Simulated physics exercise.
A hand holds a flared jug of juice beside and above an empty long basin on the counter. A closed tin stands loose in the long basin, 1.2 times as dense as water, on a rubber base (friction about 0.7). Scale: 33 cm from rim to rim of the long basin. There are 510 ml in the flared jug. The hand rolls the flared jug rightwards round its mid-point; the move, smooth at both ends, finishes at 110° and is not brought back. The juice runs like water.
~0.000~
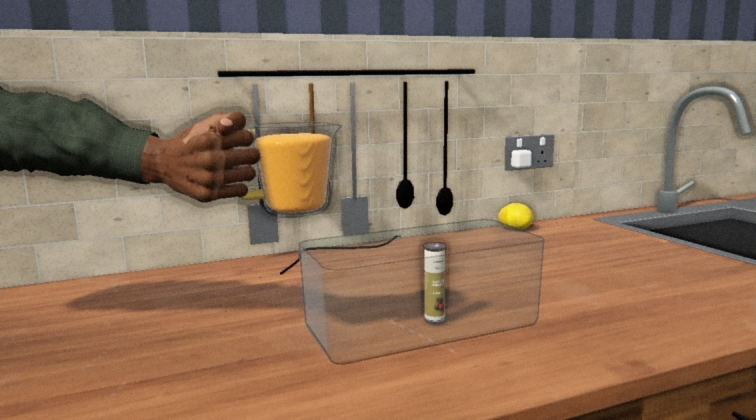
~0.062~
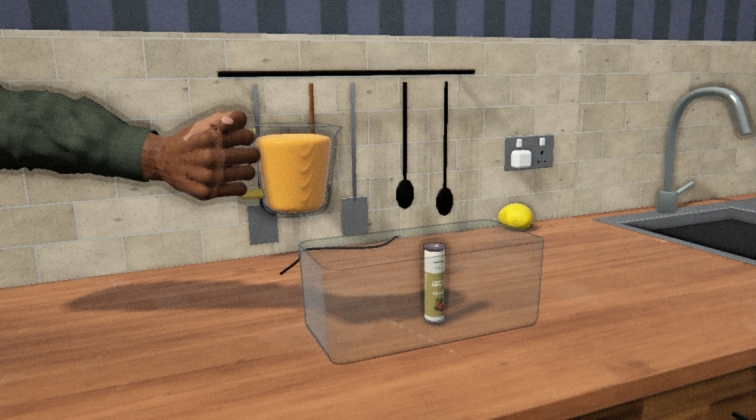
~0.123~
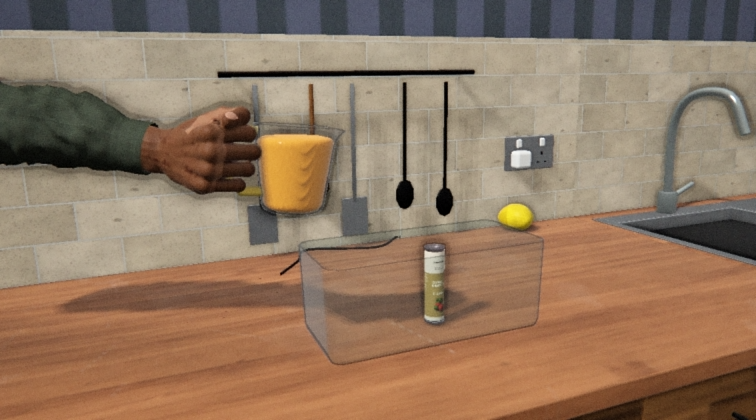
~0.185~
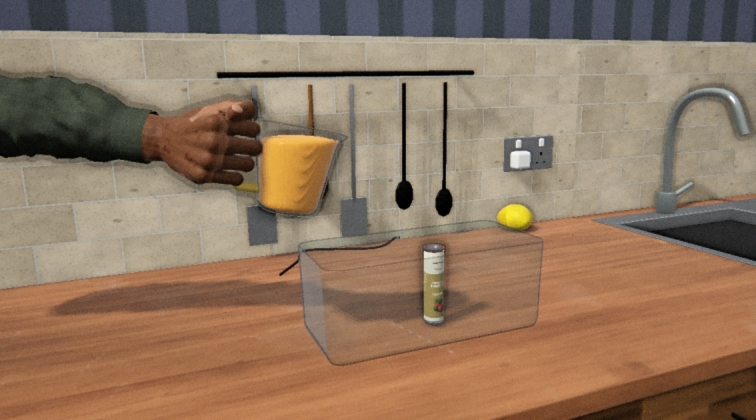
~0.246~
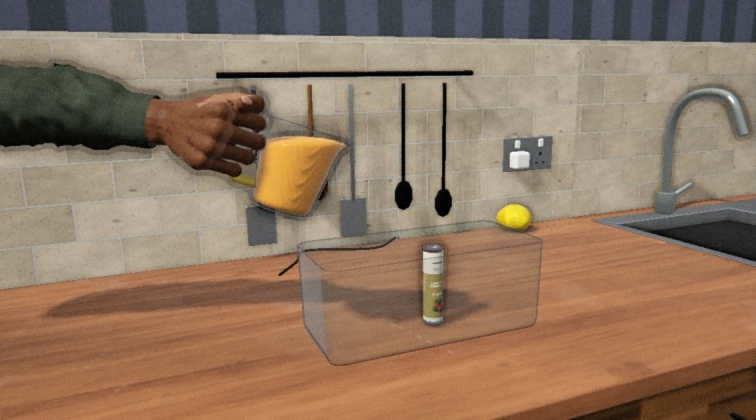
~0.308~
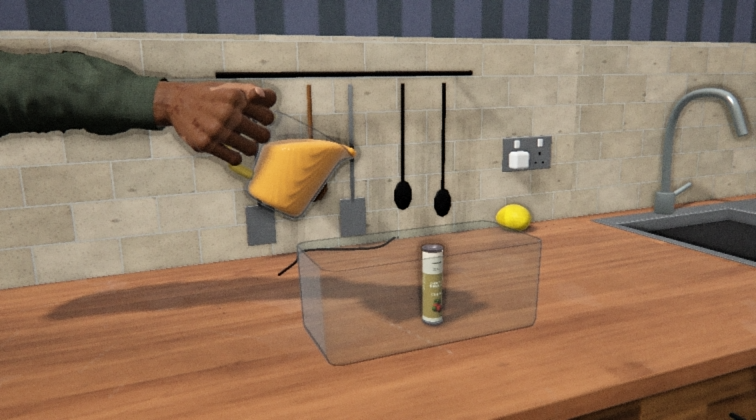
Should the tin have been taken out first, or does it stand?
It stays up.
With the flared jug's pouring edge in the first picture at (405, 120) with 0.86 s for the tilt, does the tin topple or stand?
Then it falls.
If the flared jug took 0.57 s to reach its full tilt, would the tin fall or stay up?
The tin stays up.
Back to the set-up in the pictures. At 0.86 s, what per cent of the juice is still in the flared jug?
Some 6 per cent.
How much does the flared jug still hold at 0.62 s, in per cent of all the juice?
Near 50 in a hundred.
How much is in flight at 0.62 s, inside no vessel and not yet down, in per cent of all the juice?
About 24 per cent.
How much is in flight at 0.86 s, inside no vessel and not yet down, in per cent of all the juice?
Some 7 per cent.
After 0.62 s the tilt is 91° and 49 per cent is still to pour; the tin stands where it began.
After 0.86 s the tilt is 110° and 6 per cent is still to pour; the tin stands where it began.
After 1.10 s the tilt is 110° and 0 per cent is still to pour; the tin stands where it began.
After 1.36 s the tilt is 110° and 0 per cent is still to pour; the tin stands where it began.
In the end the tin stands where it began.
